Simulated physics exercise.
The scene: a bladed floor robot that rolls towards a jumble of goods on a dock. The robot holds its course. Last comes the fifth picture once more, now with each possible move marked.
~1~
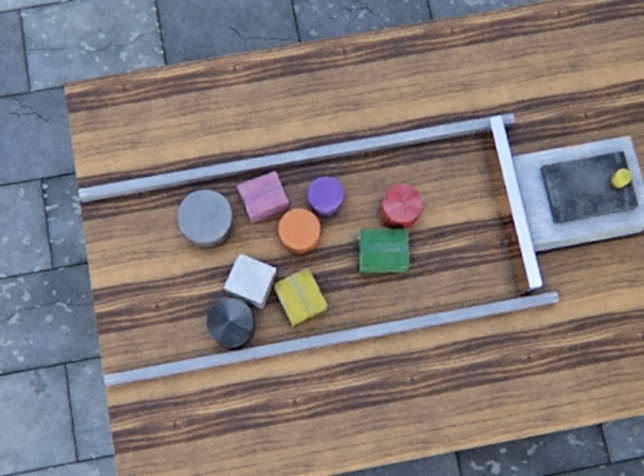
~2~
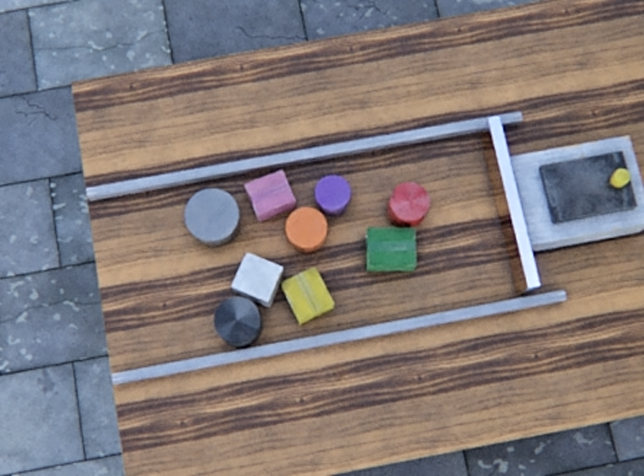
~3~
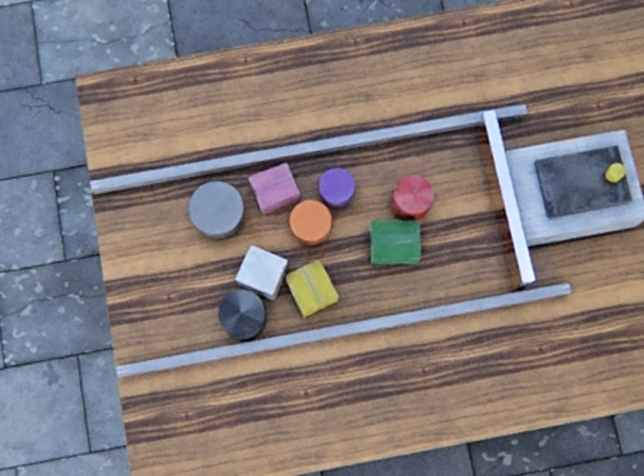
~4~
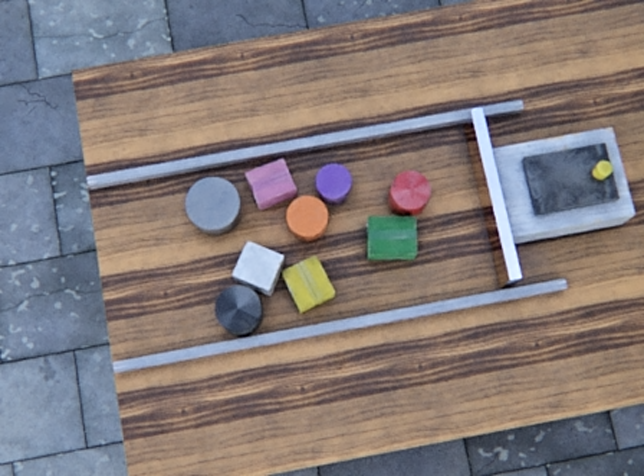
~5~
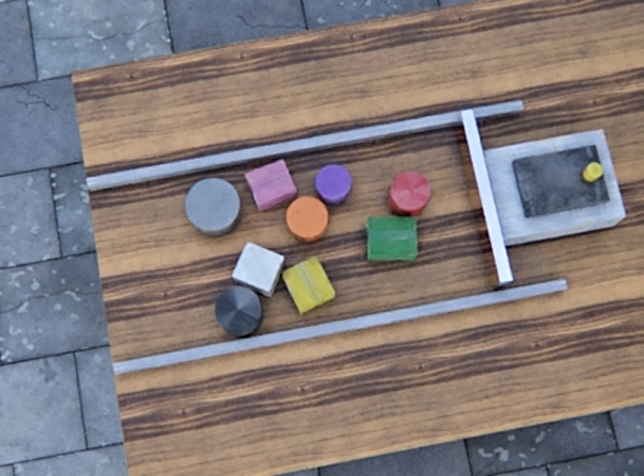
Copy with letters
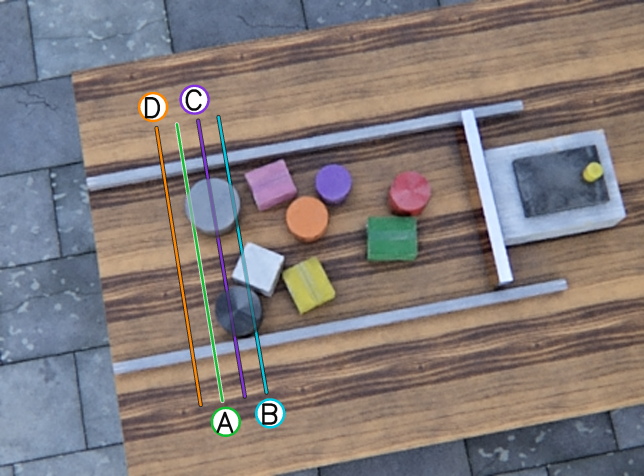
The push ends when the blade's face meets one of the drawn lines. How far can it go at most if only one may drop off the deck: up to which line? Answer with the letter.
No second one falls up to D.
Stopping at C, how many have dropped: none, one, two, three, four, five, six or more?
By then, none.
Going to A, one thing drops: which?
The grey pail.
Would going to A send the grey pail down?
By then, yes.
On the marked copy, A at (199, 258); B at (242, 250); C at (221, 254); D at (178, 262).
Following D. Soon after the start, robot (445, 202); purple pail (324, 183); green parcel (348, 251).
Later, robot (333, 222); grey pail (150, 220); white crate (196, 279).
In the end, robot (246, 238); grey pail over the edge; white crate (111, 296); one fallen.
As for the rest, A is within the limit but short; B is within the limit but short; C is within the limit but short.
